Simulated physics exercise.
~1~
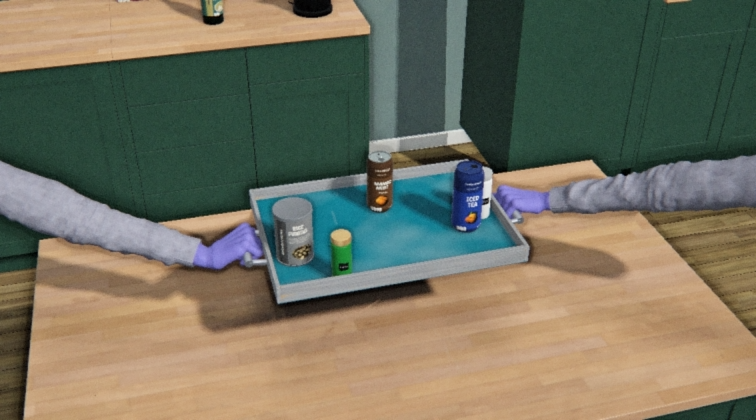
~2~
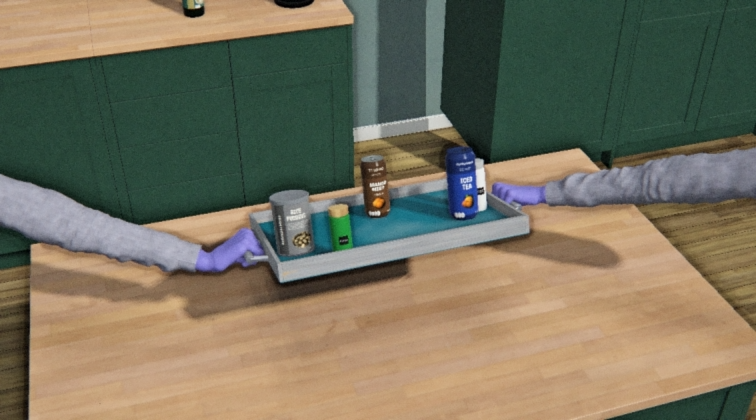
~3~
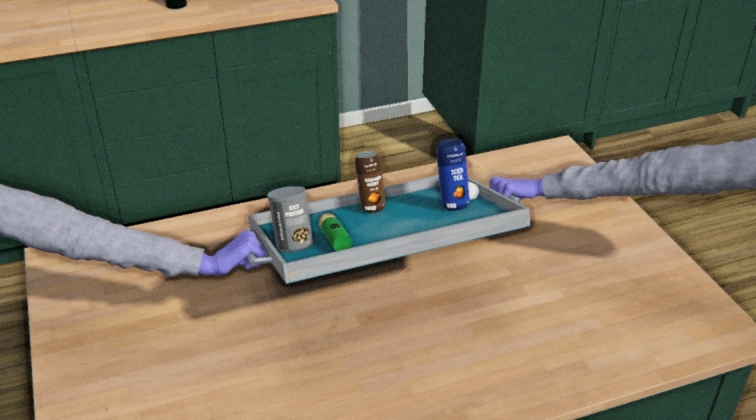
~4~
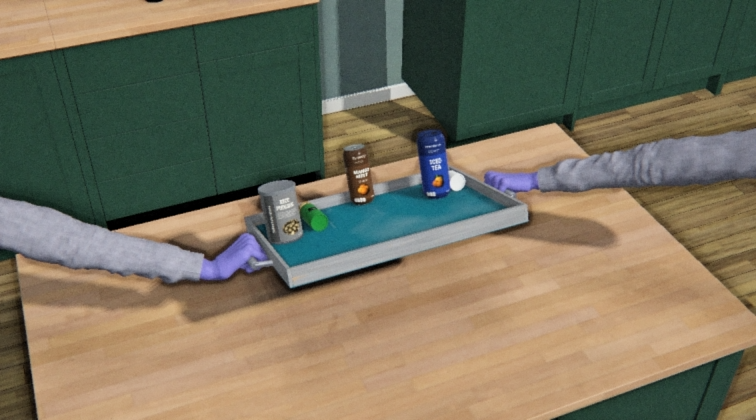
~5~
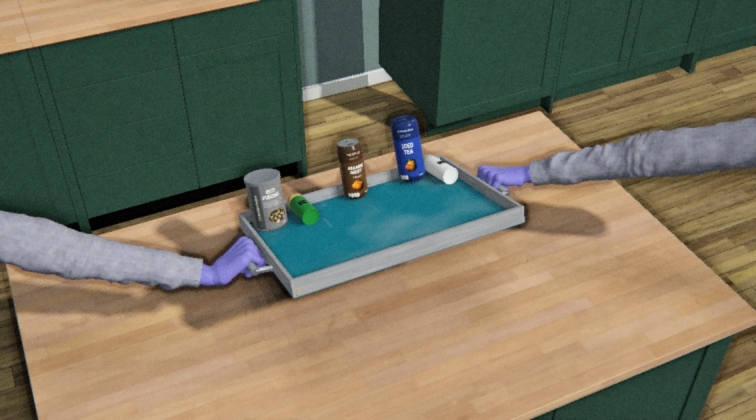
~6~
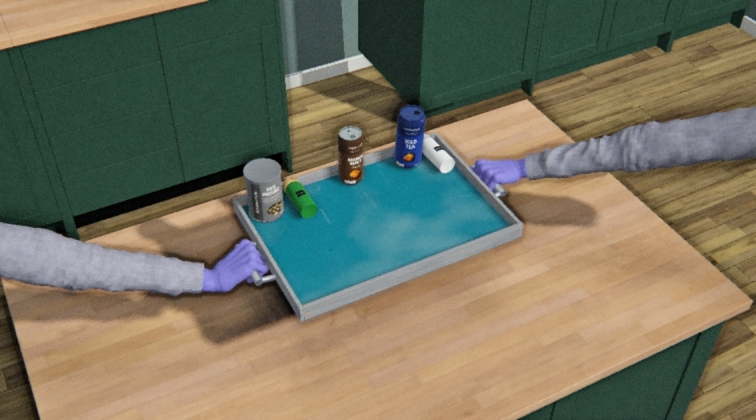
Two purple-gloved hands in grey sleeves hold a grey-rimmed tray with a teal base above a wooden counter, seen from above in a kitchen with green cabinets. A grey tin and a small green shaker stand at the left, a brown can near the far middle, and a blue can and white shaker at the right. The hands tip the far side down; the cans and tin lean, and both shakers topple. Everything shifts toward the far edge. The tray levels, leaving the tin and cans upright there and both shakers lying down.
